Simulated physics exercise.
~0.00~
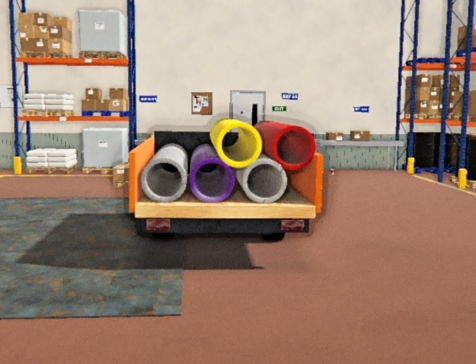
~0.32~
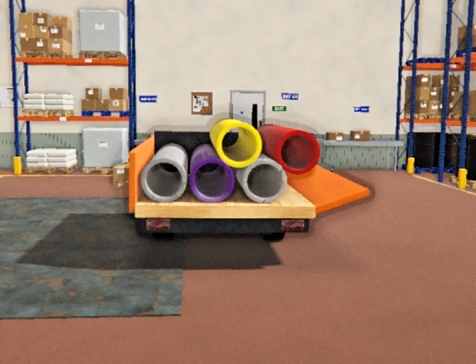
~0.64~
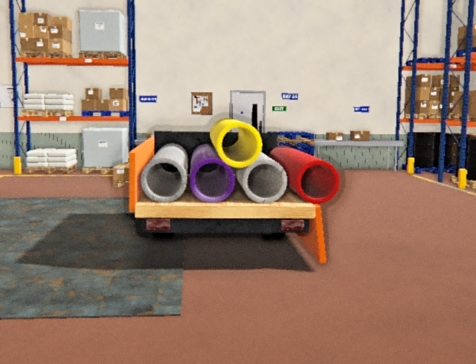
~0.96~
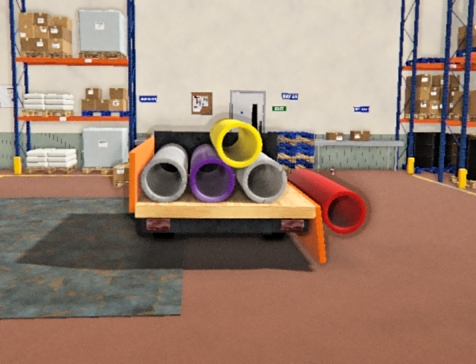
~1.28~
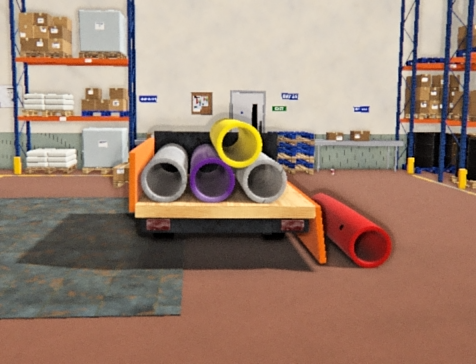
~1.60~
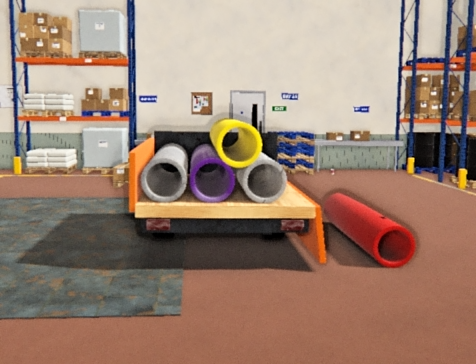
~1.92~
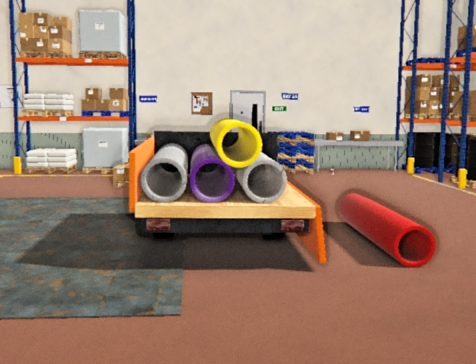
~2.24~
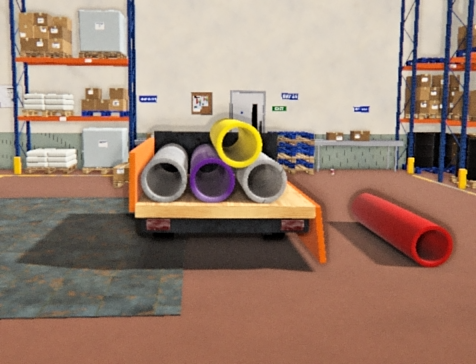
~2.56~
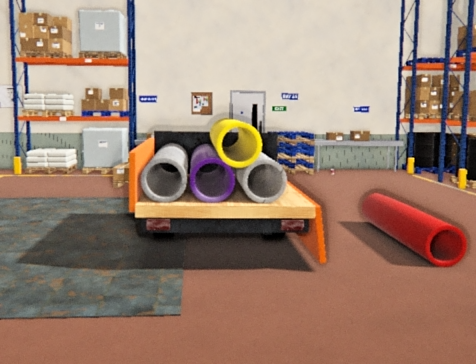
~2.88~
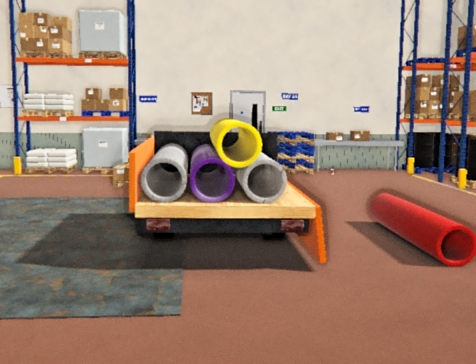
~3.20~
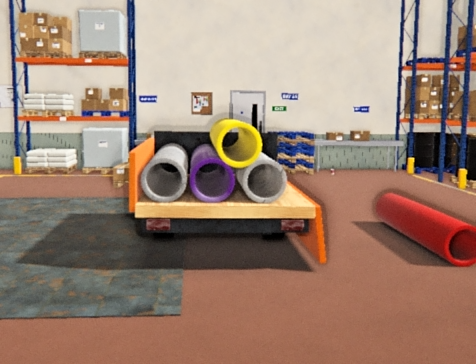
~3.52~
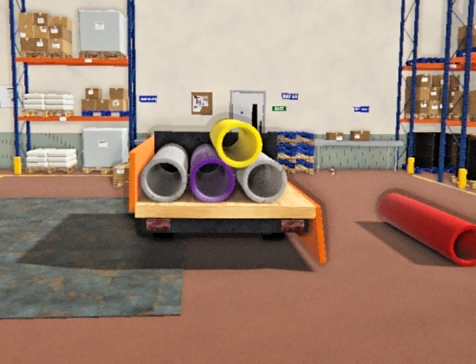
In a warehouse, a trailer's right side drops and the red pipe rolls off rightward onto the floor.
